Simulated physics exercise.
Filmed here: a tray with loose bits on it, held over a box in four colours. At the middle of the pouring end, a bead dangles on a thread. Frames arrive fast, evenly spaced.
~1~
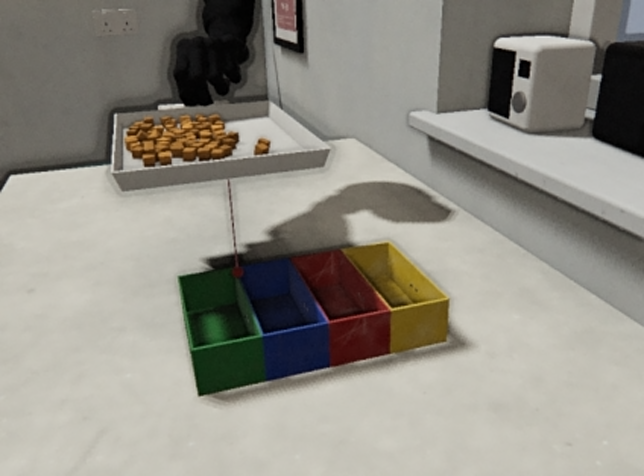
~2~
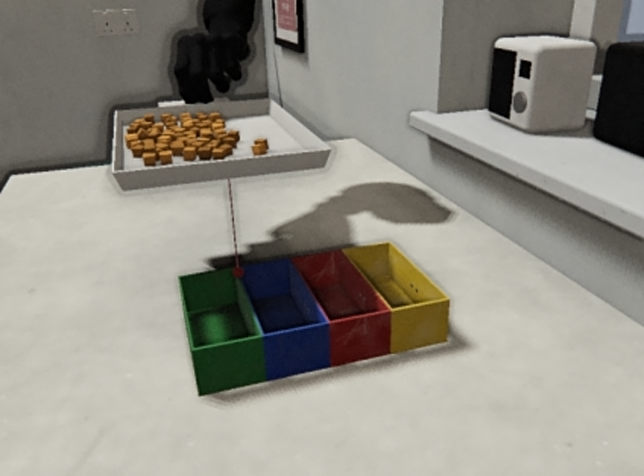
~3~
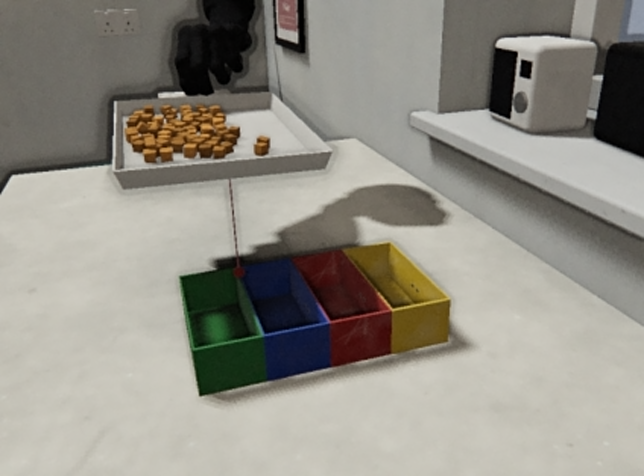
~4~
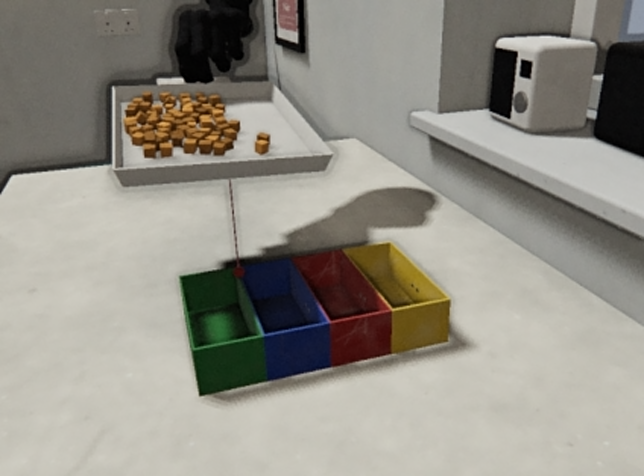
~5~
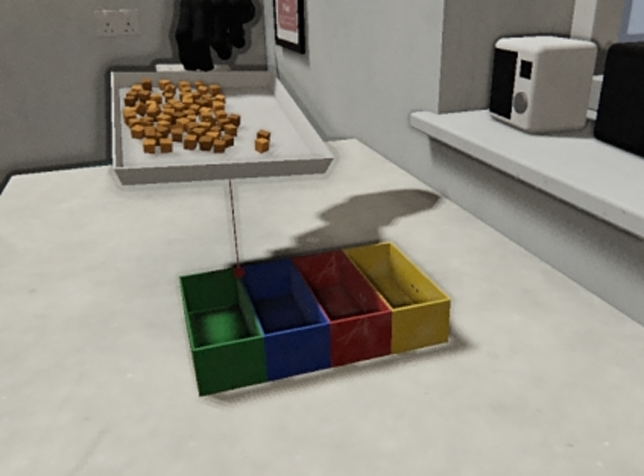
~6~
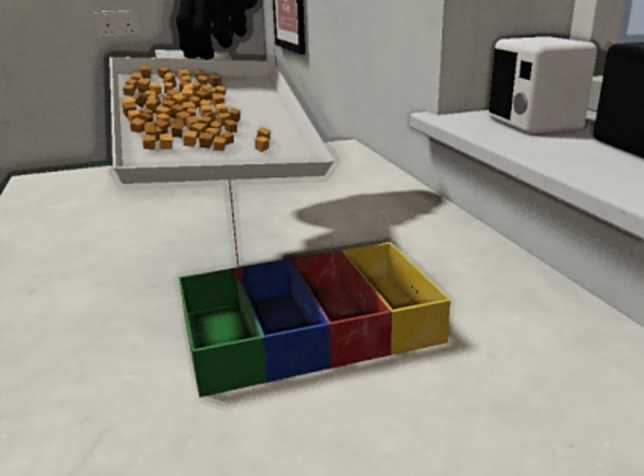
Black-gloved hand at the far side of a white tray of brown croutons, gradually tilting it behind a four-coloured compartment box.
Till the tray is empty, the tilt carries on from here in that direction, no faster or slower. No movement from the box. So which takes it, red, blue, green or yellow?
It goes to red.
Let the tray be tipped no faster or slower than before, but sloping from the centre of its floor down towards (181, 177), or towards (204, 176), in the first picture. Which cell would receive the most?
Try 1 - green. Try 2 - the green cell.
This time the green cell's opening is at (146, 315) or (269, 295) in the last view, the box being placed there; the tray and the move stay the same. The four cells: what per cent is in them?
Close to 90 %, followed by close to 90 %.
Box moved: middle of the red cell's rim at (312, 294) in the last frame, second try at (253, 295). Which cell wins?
That red cell, and then the cell in yellow.
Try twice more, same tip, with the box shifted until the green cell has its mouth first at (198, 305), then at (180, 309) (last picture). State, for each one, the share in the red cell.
Trial 1 around 50 percent, trial 2 around 40 percent.
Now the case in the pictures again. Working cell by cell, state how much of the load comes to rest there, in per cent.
Approximate shares in per cent - green cell 10, blue cell 30, red cell 50, yellow cell 0.
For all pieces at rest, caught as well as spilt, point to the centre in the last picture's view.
Close to (323, 328), more or less.
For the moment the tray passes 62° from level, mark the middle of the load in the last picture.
The load is centred around (259, 145).
Shortly afterwards, tray tipped steeply; all but a few on the tray; only a few in the red cell; a little falling or outside the box.
Next, tray tipped past a quarter turn; near half on the tray; near a quarter in the red cell; a little in the blue cell; a little in the green cell; near a quarter falling or outside the box.
Some moments later, tray tipped past a quarter turn; near half in the red cell; near a third in the blue cell; a little in the green cell; a little in the yellow cell.
In the end, tray tipped past a quarter turn; near half in the red cell; near a third in the blue cell; a little in the green cell; a little in the yellow cell.
